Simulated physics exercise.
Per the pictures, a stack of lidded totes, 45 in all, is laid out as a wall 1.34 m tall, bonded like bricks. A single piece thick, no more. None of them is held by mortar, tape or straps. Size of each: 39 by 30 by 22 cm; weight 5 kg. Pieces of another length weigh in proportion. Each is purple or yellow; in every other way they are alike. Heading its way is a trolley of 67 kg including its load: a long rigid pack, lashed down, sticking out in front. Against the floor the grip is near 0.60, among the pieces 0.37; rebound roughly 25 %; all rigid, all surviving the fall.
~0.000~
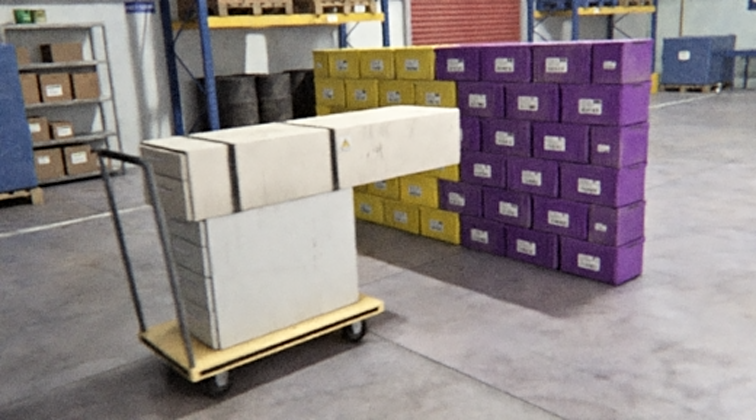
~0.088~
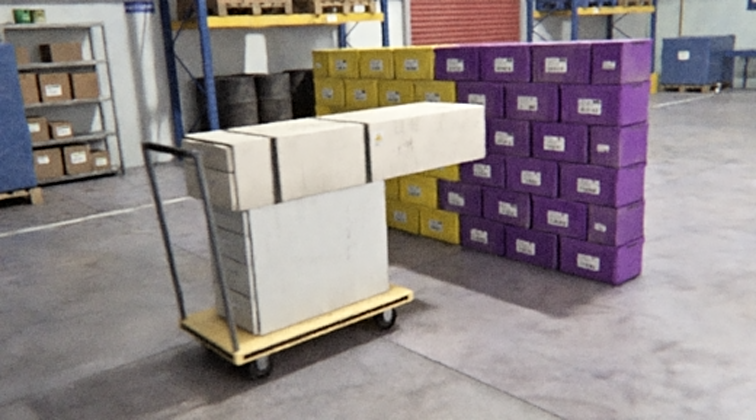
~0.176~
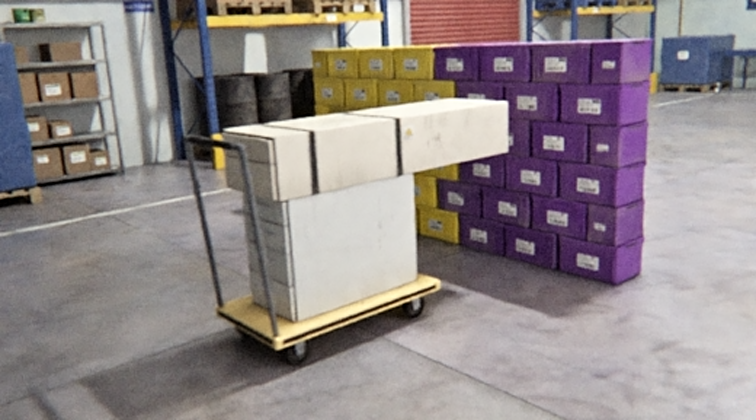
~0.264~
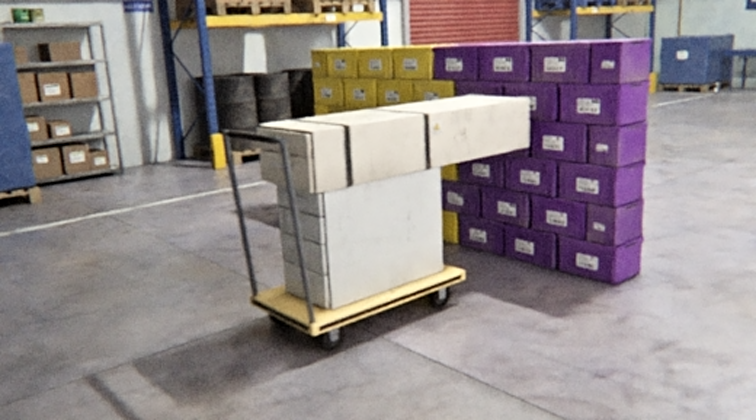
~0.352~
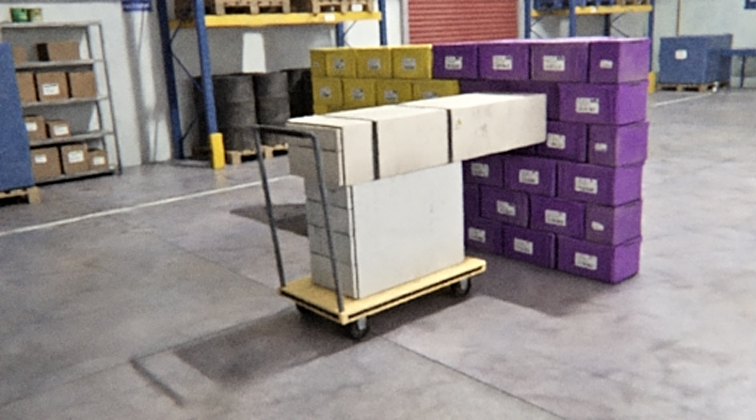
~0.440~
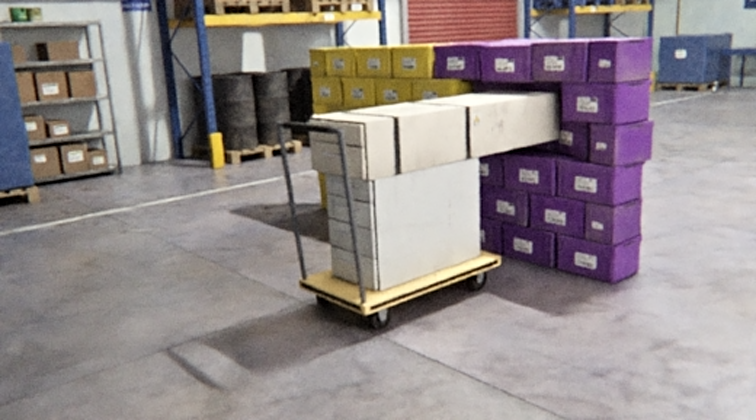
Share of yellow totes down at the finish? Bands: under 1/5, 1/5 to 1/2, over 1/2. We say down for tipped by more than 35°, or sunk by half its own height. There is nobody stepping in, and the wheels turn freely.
Under 1/5.
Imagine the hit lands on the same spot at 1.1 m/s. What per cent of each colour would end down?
Down at the end: Purple 0 per cent, yellow 0 per cent.
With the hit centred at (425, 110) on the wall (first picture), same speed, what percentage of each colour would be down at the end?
Purple 20 %, yellow 10 %.
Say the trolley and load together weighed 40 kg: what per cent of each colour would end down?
For purple it's 40, for yellow it's 0 in a hundred.
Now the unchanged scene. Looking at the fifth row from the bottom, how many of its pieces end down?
Count down in that row: 3.
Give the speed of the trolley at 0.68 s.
Roughly 1.3 m/s.
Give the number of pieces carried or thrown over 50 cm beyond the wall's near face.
I'd put it near 8.
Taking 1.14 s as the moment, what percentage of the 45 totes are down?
10 per cent.
By 0.68 s, load 52 cm past the wall's line, still rolling; none of the 24 yellow totes down (1 of 45 in all colours); top yellow tote unmoved; top purple tote moved 13 cm.
By 1.14 s, load 72 cm past the wall's line, still rolling; none of the 24 yellow totes down (4 of 45 in all colours); top yellow tote unmoved; top purple tote tilted 47°.
By 1.82 s, load 68 cm past the wall's line, stopped; none of the 24 yellow totes down (7 of 45 in all colours); top yellow tote unmoved; top purple tote upside down.
When it is over (3.0 s), load 68 cm past the wall's line, stopped; none of the 24 yellow totes down (7 of 45 in all colours); top yellow tote unmoved; top purple tote upside down. That is 0 per cent. In pixels of the last frame, middles, top yellow tote near (387, 62), top purple tote near (707, 194).
